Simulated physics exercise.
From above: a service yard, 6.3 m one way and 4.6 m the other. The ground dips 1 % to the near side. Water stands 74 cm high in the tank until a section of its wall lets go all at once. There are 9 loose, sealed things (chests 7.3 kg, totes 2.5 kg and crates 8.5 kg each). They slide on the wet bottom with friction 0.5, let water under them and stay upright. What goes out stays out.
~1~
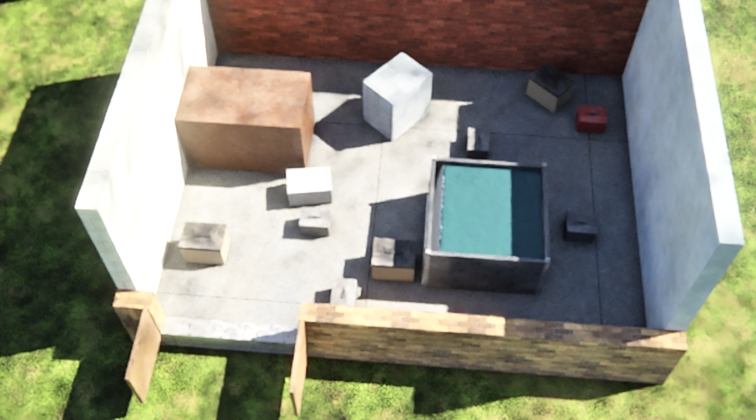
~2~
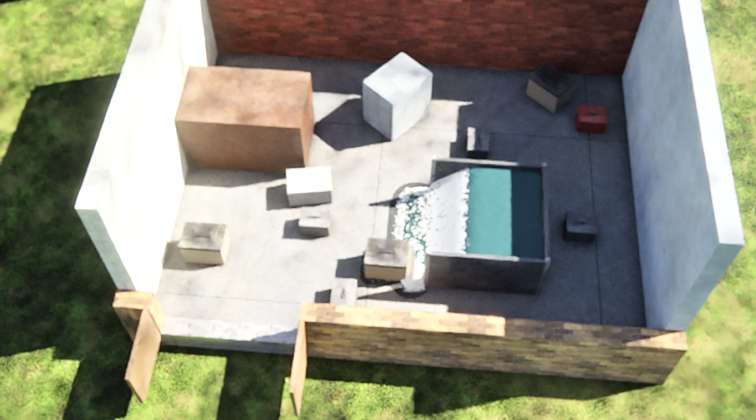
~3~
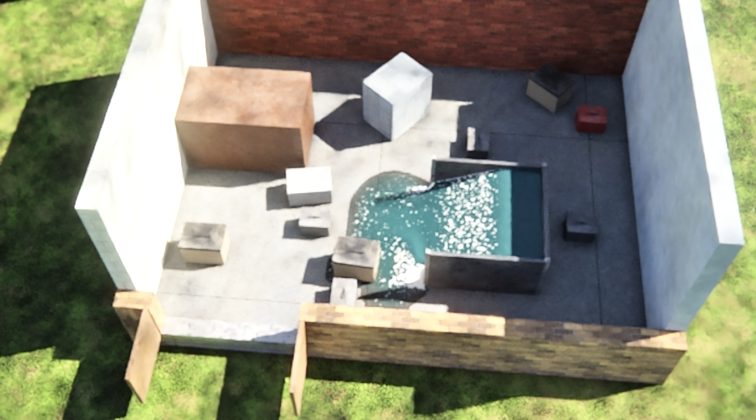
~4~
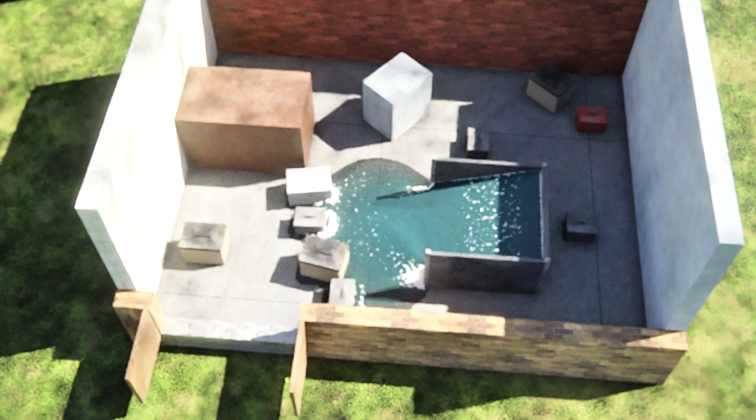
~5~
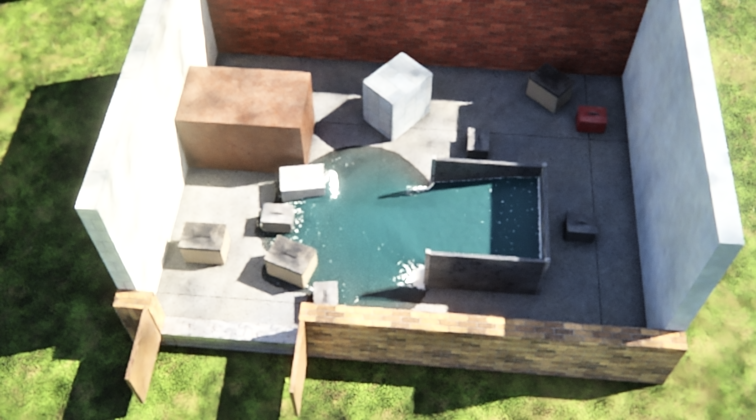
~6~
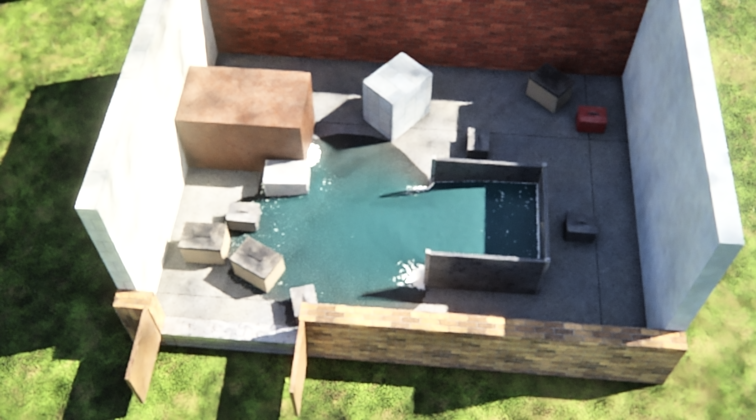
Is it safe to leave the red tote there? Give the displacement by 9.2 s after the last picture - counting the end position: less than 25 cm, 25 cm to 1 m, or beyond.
Red tote barely shifts.
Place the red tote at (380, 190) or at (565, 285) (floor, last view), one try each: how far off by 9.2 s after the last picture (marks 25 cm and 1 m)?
In that order: It ends far away; it holds its place.
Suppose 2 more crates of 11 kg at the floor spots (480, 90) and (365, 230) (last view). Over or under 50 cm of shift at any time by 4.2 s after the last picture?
In that order: Short of it, more.
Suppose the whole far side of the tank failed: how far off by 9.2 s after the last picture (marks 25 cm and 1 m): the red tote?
Then the red tote gets carried off.
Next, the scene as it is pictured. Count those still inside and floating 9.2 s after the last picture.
2 of them.
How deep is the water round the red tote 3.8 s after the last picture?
Roughly 0 cm.
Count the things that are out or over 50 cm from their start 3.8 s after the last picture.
By then 5.
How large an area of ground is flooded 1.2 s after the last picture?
Some 14 m2.
Then, 1.2 s after the last picture the red tote is near (593, 114), 0.0 m from its start, aground; 1 of 9 are out; 4 afloat.
Then, 3.8 s after the last picture the red tote is near (593, 114), 0.0 m from its start, aground; 2 of 9 are out; 3 afloat.
Then, 6.2 s after the last picture the red tote is near (593, 114), 0.0 m from its start, aground; 4 of 9 are out; 1 afloat.
Then, 9.2 s after the last picture the red tote is near (593, 114), 0.0 m from its start, aground; 5 of 9 are out; 2 afloat.
